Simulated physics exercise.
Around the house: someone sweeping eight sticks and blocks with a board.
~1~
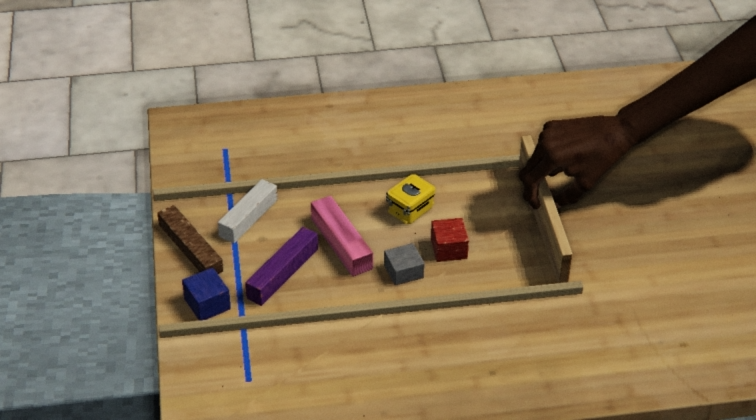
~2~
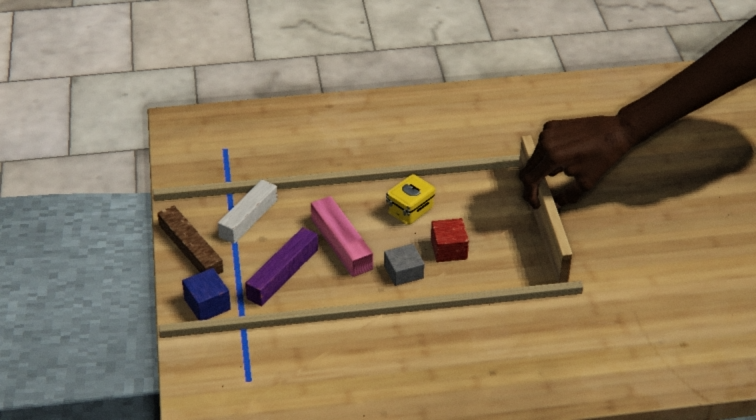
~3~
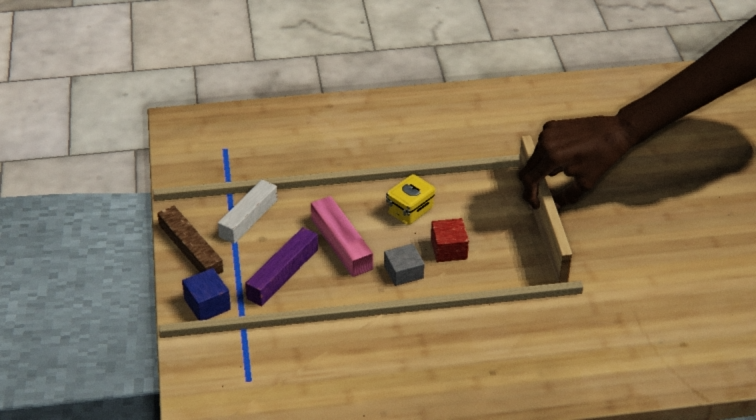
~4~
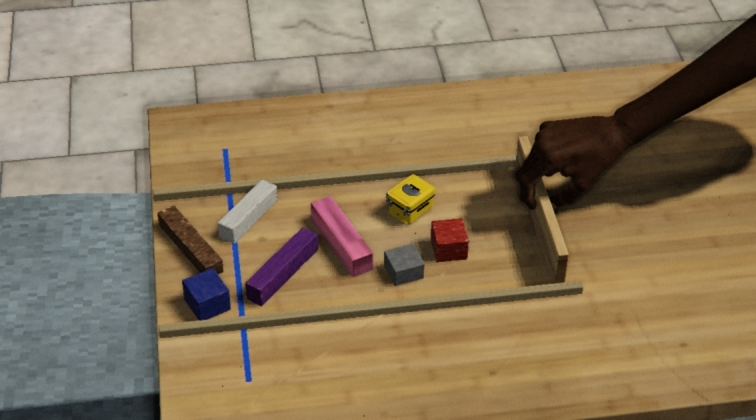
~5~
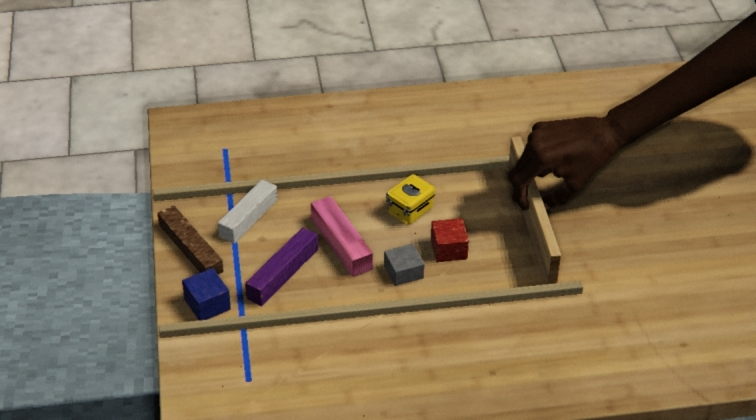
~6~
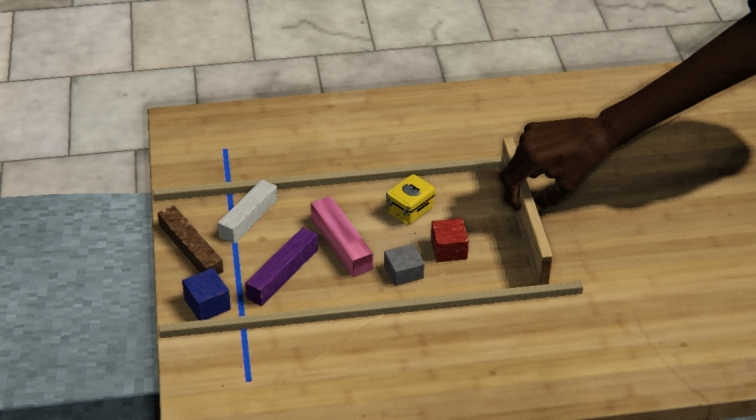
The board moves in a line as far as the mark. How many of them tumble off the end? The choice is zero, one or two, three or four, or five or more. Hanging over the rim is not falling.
Here the number that fall off is one or two.
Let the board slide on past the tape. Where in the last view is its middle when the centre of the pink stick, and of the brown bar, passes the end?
Near (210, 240) and (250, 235).
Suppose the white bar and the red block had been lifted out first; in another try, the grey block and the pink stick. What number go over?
First 1, then 0.
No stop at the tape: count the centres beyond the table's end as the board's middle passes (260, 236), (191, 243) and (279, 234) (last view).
The counts: 0, 5 and 0.
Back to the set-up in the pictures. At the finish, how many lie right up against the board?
The number is 4.
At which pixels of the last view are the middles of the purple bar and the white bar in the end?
About (172, 285), and the other about (192, 205).
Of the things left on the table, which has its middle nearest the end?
That is the purple bar.
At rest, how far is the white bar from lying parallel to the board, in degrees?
Some 70 degrees.
Soon after, none off yet; brown bar at rest near (190, 242); blue block at rest near (207, 295); white bar at rest near (248, 211).
At rest, the number that fall off is one or two; fallen, blue block and brown bar.
